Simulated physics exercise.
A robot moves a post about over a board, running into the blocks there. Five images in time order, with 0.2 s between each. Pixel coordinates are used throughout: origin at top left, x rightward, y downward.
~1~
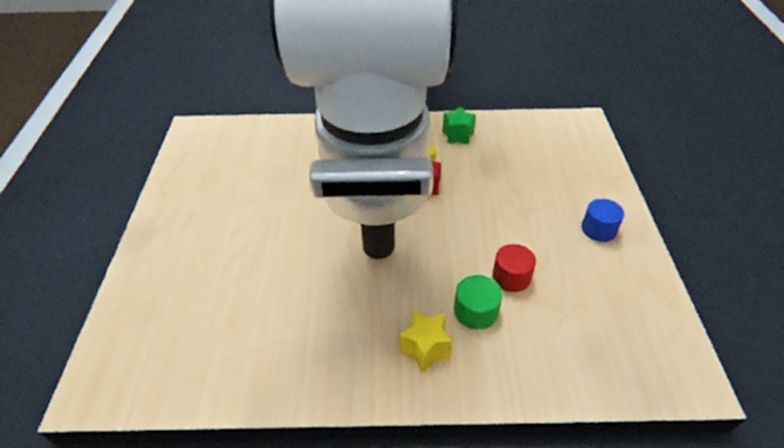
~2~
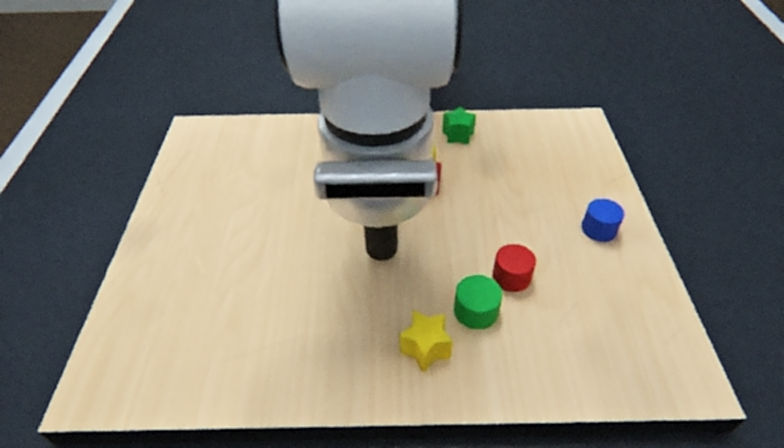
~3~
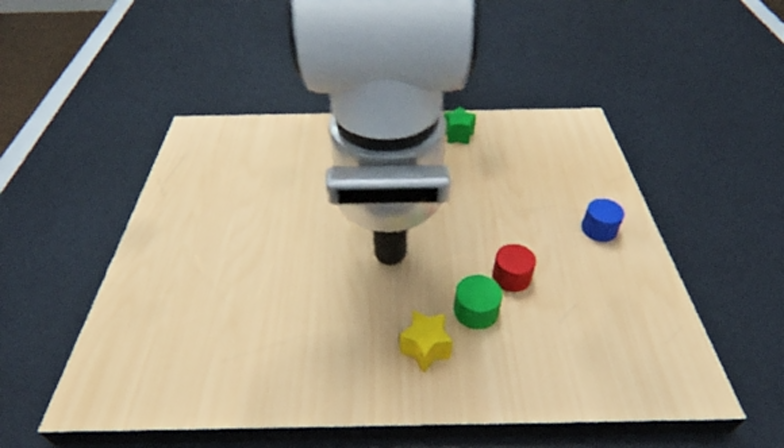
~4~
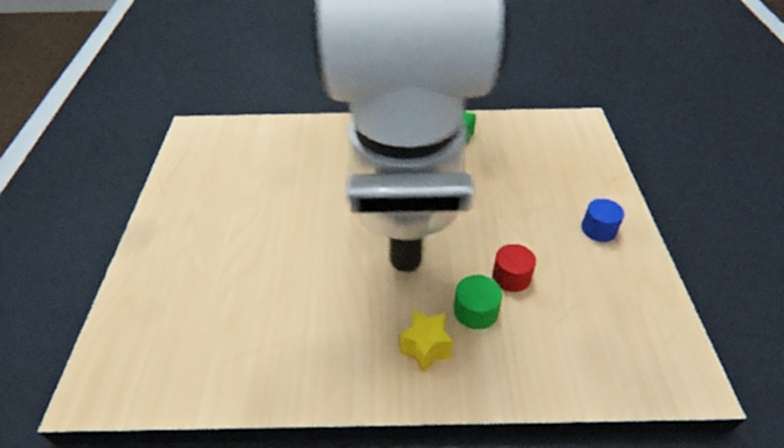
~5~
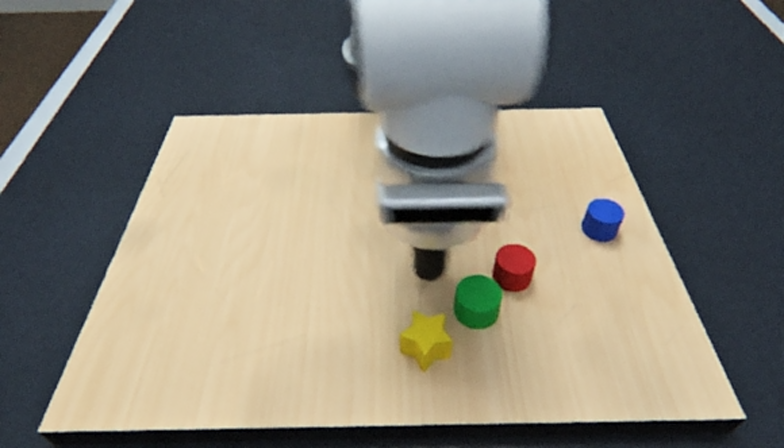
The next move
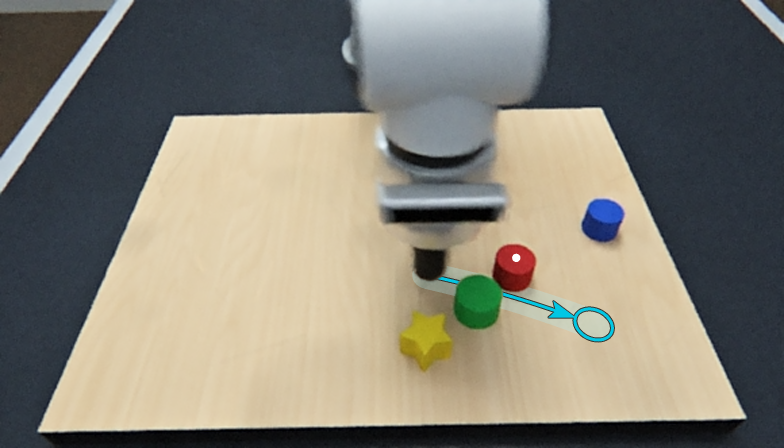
In the video, a robot arm holding a dark post stays nearly still over a wooden board, then moves right and slightly toward the viewer, nearing a green cylinder, while the colored blocks in view stay in place.
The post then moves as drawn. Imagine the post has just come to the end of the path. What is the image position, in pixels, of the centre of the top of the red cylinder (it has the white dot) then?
Its top centre lands on (545, 256).
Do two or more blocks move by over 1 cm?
In short: Yes.
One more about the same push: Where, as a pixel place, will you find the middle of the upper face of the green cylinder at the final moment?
If I read the scene right, the answer is (504, 310).
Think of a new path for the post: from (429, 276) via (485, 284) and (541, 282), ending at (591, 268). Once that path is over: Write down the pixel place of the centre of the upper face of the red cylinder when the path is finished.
Its top middle will sit at (596, 223).
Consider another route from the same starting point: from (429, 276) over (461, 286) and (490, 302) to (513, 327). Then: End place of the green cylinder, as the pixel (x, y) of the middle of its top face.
The answer is (516, 347).
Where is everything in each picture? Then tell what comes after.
Post's lower end (379, 248); yellow star-shaped block (427, 330); green cylinder (479, 292); red cylinder (516, 258), in the first picture.
Post (382, 250); blocks still, in the second picture.
Post (391, 254); blocks still, in the third picture.
Post (406, 261); blocks still, in the fourth picture.
Post (429, 269); yellow star-shaped block (427, 330); green cylinder (479, 292); red cylinder (516, 258), in the fifth picture.
Drawn move, from (429, 276) by way of (509, 296) to (594, 324); the dot is on the red cylinder.
What follows on the original path. One third of the way, post (484, 282); green cylinder (495, 304).
Two thirds of the way, post (541, 299); green cylinder (504, 310); red cylinder (545, 256).
At the end, post (597, 318); yellow star-shaped block still; green cylinder (504, 310); red cylinder (545, 256).
